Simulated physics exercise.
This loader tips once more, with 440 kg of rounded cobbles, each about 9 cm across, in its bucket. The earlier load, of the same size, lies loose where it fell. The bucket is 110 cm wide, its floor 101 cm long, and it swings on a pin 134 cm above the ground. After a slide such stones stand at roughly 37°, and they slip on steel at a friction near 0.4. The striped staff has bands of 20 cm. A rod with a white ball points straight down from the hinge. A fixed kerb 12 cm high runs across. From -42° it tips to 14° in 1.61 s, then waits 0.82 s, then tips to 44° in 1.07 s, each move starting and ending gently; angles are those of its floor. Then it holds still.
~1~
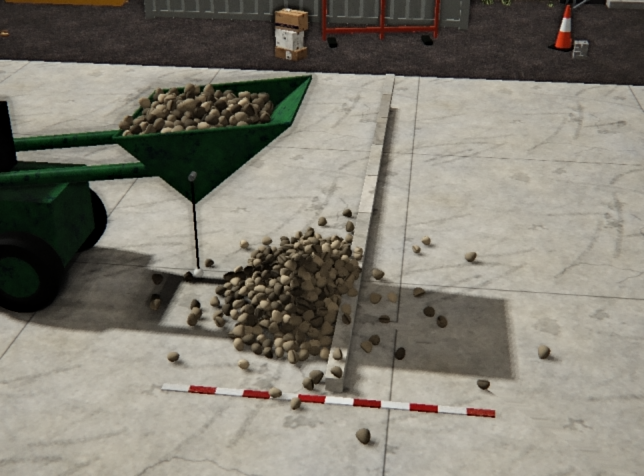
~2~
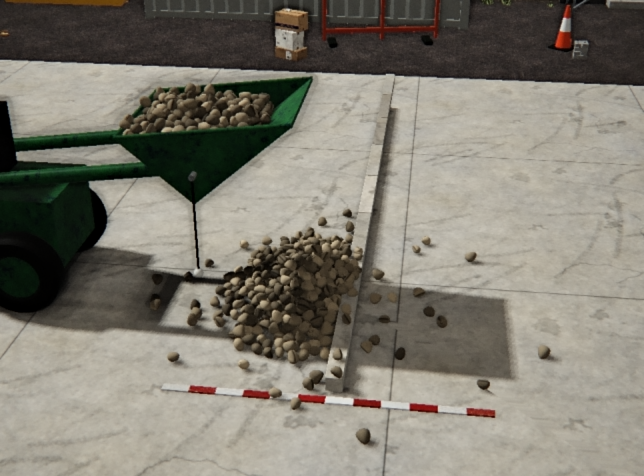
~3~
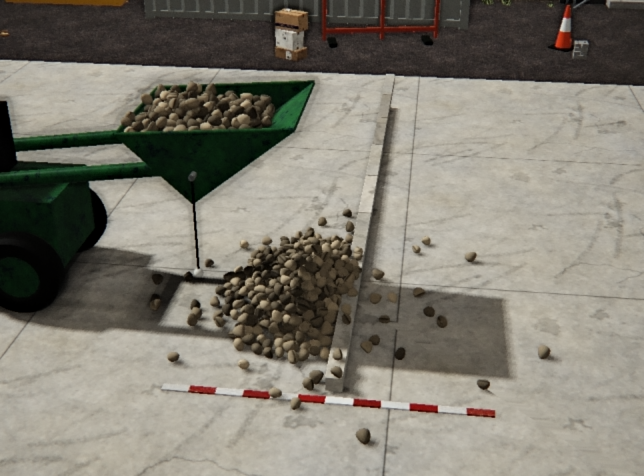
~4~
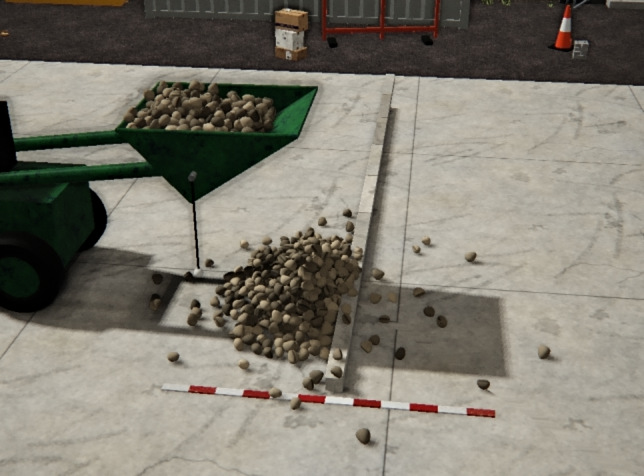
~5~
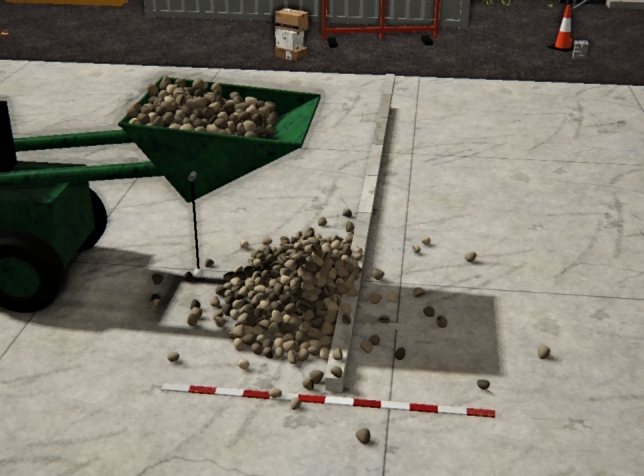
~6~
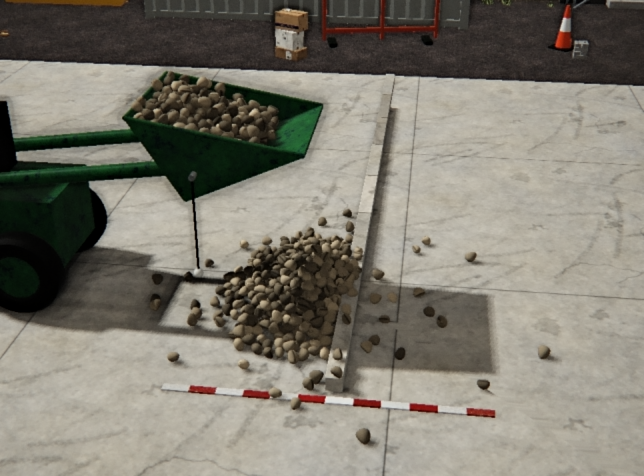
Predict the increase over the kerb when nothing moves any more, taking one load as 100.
Roughly 42 per cent of a load more.
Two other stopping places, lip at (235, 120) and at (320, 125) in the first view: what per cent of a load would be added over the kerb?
About 5 and 70 per cent.
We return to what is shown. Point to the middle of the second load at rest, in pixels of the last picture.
Near (342, 281).
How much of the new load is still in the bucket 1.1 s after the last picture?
Roughly 95 per cent is still inside.
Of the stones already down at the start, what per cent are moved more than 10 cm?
Roughly 5 per cent of them.
Then, 0.6 s after the last picture the floor is at 5°; in per cent of one load, 100 in the bucket, 97 on this side of the kerb, 4 over the kerb; the foremost stones are at (452, 297).
Then, 1.1 s after the last picture the floor is at 14°; in per cent of one load, 93 in the bucket, 103 on this side of the kerb, 4 over the kerb; the foremost stones are at (452, 297).
Then, 3.3 s after the last picture the floor is at 44°; in per cent of one load, 0 in the bucket, 156 on this side of the kerb, 45 over the kerb; the foremost stones are at (537, 329).
Then, 6.1 s after the last picture the floor is at 44°; in per cent of one load, 0 in the bucket, 155 on this side of the kerb, 46 over the kerb; the foremost stones are at (537, 329). Net gain over the kerb, 42.
